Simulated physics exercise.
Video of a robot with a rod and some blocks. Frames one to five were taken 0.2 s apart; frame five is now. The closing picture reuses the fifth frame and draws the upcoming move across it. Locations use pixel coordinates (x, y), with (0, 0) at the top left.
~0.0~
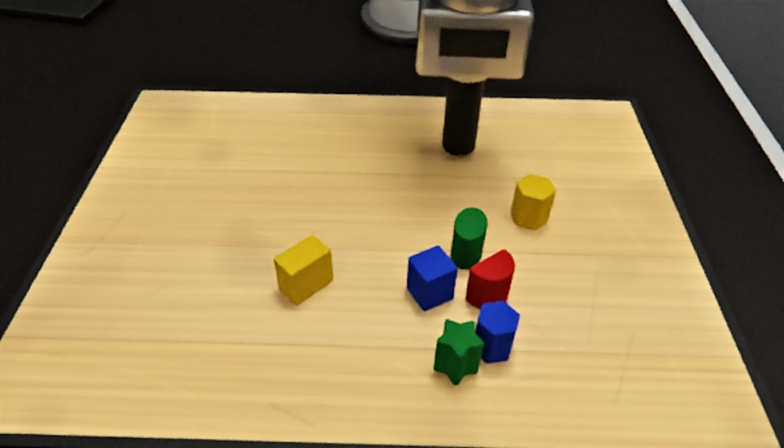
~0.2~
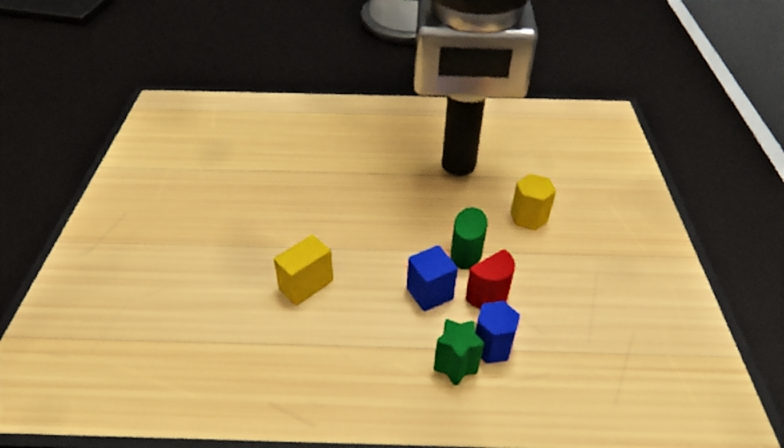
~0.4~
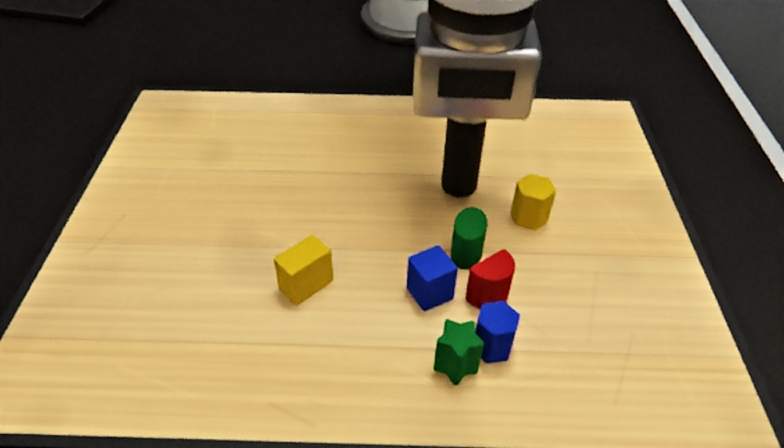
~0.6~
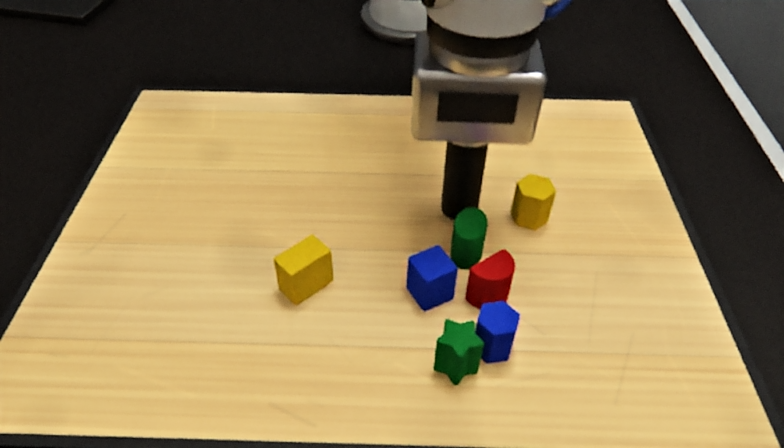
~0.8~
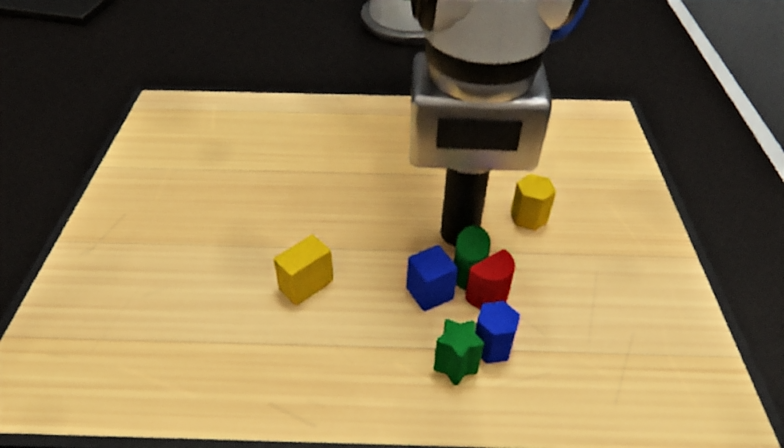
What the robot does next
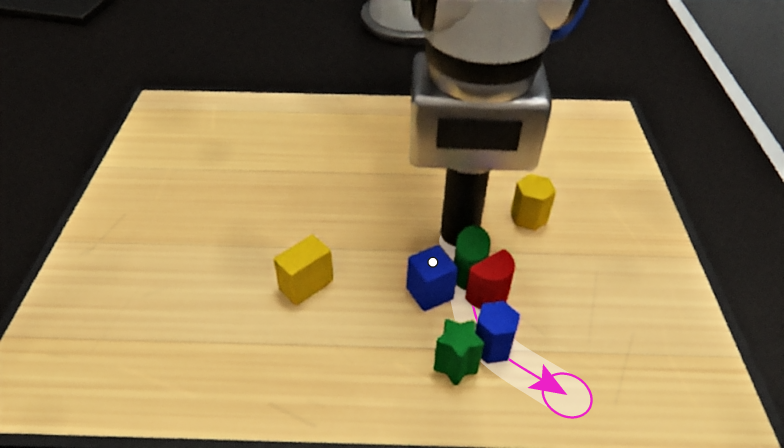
A robot arm with a black rod moved slowly toward the viewer over a wooden board of colored blocks, then nudged the green rounded block slightly forward, close between the blue cube and red block.
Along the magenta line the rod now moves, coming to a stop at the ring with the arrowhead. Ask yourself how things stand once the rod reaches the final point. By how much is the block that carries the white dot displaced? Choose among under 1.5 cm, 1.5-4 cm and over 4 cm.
Short of 1.5 cm.
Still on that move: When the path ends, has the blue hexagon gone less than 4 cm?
The answer is no.
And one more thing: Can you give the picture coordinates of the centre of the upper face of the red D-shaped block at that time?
The centre of its top face lies at (527, 293).
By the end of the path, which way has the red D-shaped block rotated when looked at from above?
Looking down, it rotates anti-clockwise.
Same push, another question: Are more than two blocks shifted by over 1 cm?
Yes, that is what happens.
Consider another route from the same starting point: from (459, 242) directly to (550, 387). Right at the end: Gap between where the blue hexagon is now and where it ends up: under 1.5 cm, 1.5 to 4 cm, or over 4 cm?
Between 1.5 and 4 cm.
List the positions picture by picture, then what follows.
In the first picture, rod tip at (459, 146); block tops, blue square at (433, 262); green elliptical block at (471, 222); red D-shaped block at (496, 265); blue hexagon at (499, 317).
In the second picture, rod at (459, 165); blocks unchanged.
In the third picture, rod at (459, 186); blocks unchanged.
In the fourth picture, rod at (459, 208); blocks unchanged.
In the fifth picture, rod at (460, 233); blue square at (433, 262); green elliptical block at (474, 242); red D-shaped block at (496, 265); blue hexagon at (499, 317).
Path on the board, from (459, 242) by way of (470, 293) and (498, 351) to (567, 395); the dot is on the blue square.
The first path, step by step. One third of the way, rod at (472, 286); green elliptical block at (474, 299), turned 35° clockwise; red D-shaped block at (512, 283), turned 40° anticlockwise; blue hexagon at (501, 324), turned 20° anticlockwise.
Two thirds of the way, rod at (501, 344); green elliptical block at (472, 343), turned 110° clockwise; red D-shaped block at (526, 293), turned 80° anticlockwise; blue hexagon at (519, 362).
At the end, rod at (570, 387); blue square in place; green elliptical block at (472, 343), turned 110° clockwise; red D-shaped block at (527, 293), turned 85° anticlockwise; blue hexagon at (539, 392), turned 50° anticlockwise.
